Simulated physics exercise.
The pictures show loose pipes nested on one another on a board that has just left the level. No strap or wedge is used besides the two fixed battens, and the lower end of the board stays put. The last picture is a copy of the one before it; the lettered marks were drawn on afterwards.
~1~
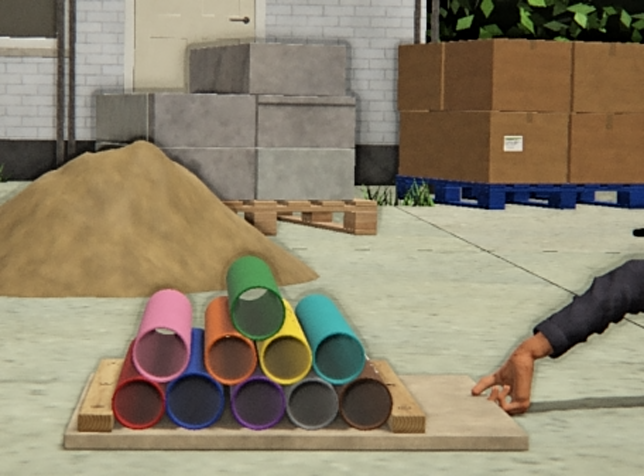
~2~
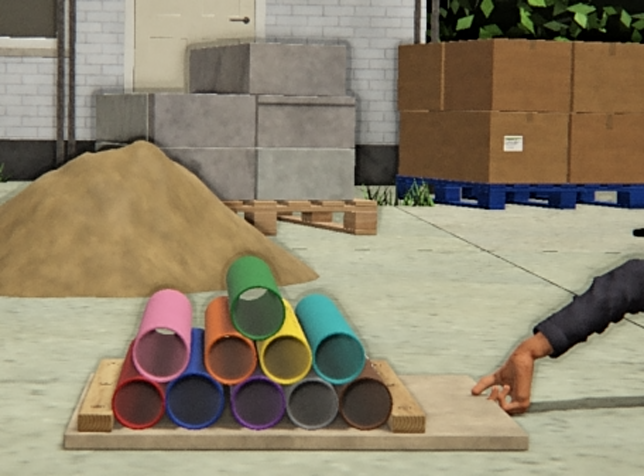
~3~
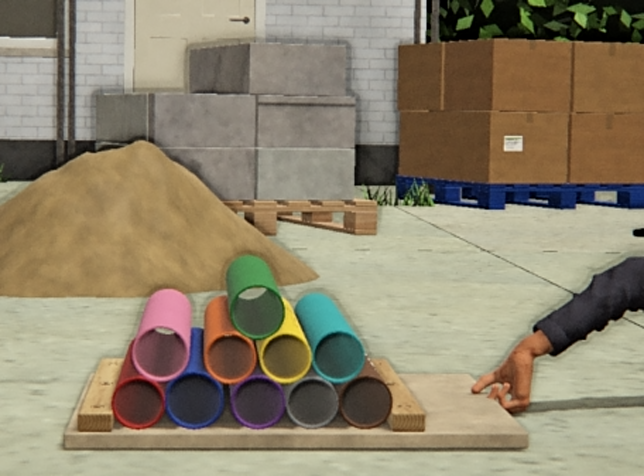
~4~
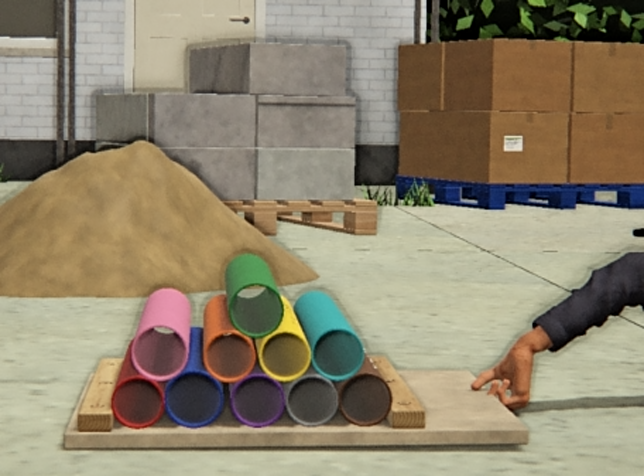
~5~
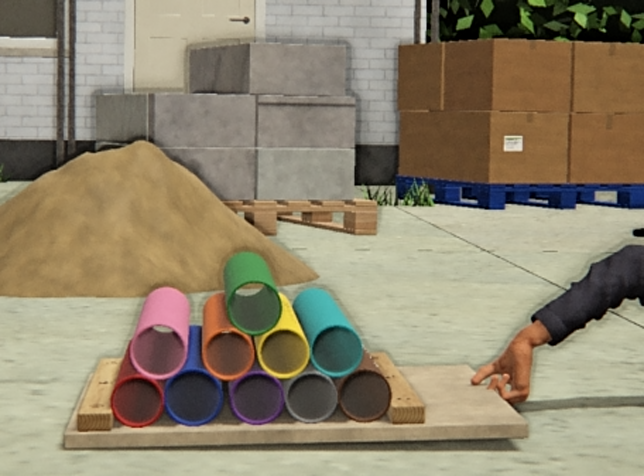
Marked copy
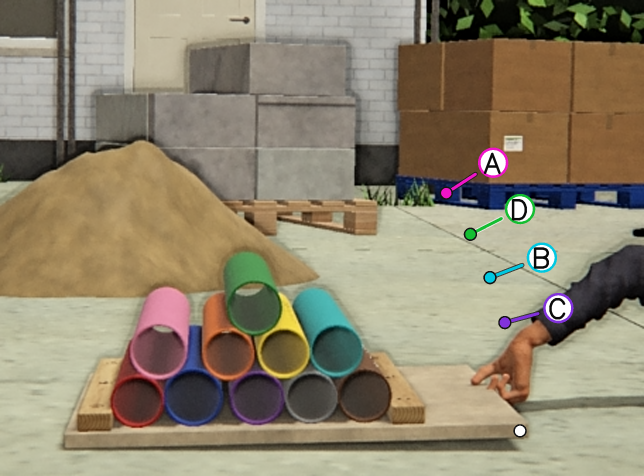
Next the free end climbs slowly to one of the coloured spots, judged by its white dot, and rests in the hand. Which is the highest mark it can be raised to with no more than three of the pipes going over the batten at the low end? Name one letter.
It can be raised to D.
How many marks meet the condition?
The number is three.
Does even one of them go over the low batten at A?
Yes, at A.
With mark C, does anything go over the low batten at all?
At C: No.
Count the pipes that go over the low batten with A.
It comes to five.
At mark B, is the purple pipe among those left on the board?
The purple pipe: Yes.
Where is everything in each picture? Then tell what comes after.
The first frame shows board (289, 400); red pipe (139, 404); blue pipe (195, 401).
The second frame shows blue pipe (195, 400); purple pipe (258, 403).
The third frame shows board (289, 399); brown pipe (366, 402).
The fourth frame shows board (289, 397); red pipe (138, 403); blue pipe (194, 399).
The fifth frame shows board (288, 394); red pipe (137, 402); blue pipe (193, 397).
On the marked copy, A at (446, 193); B at (490, 278); C at (505, 322); D at (470, 234); the white dot at (520, 431).
With D. Early on, board at 16°.
Further on, board at 28°.
At the end, board at 28°, one over the low batten (pink).
As for the rest, A five over the low batten; B none over the low batten; C none over the low batten.
